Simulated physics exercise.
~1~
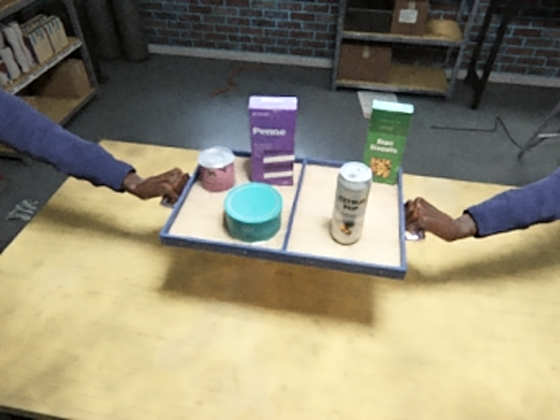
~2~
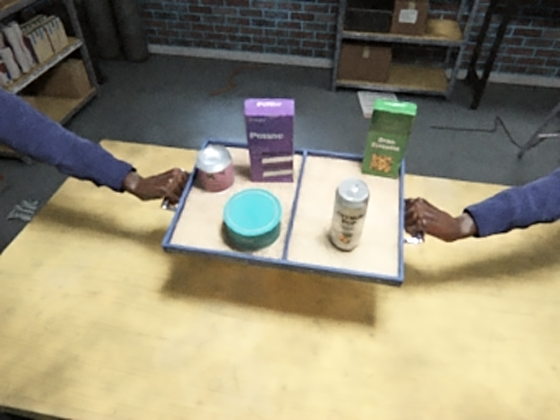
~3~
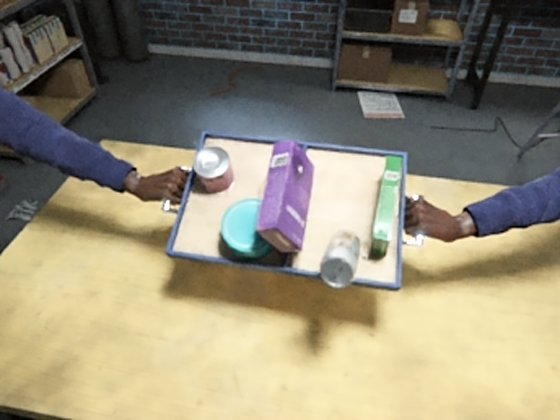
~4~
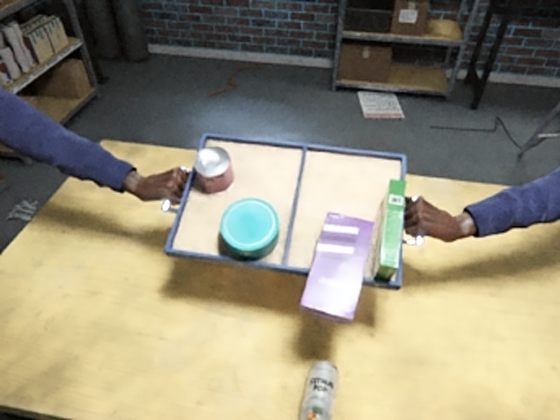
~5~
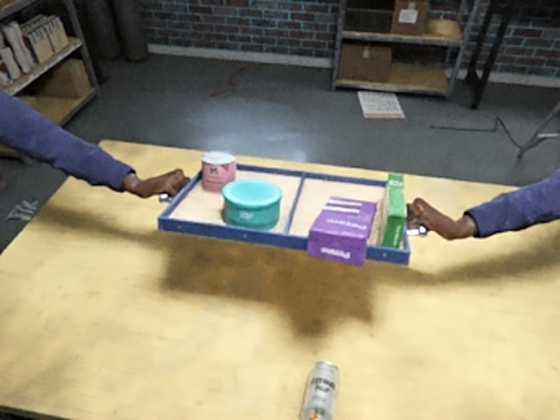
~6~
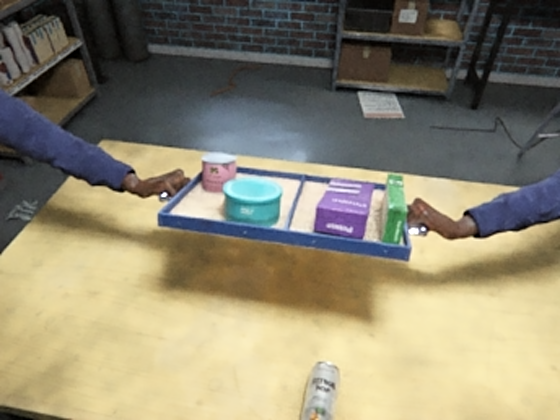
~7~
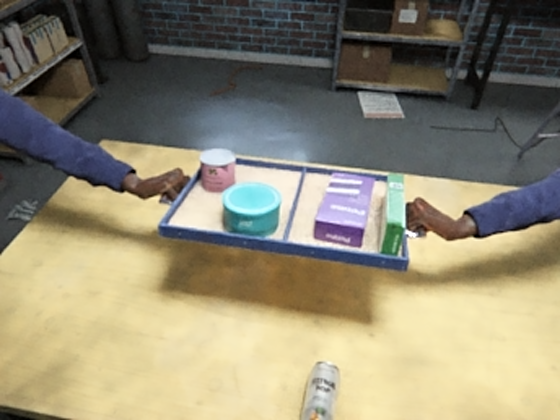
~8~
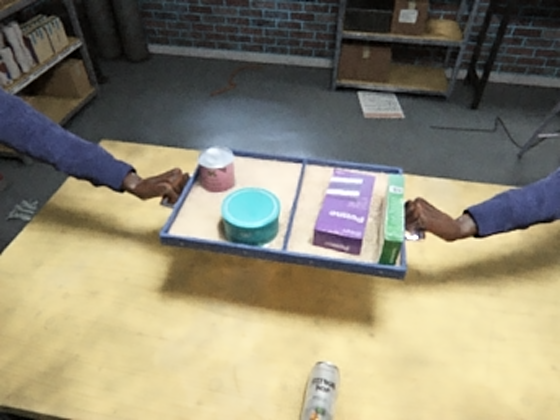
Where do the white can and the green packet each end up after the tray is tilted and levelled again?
The white can ends up off the tray, lying on the table in front of it. The green packet stays on the tray, lying on its side near the right edge.
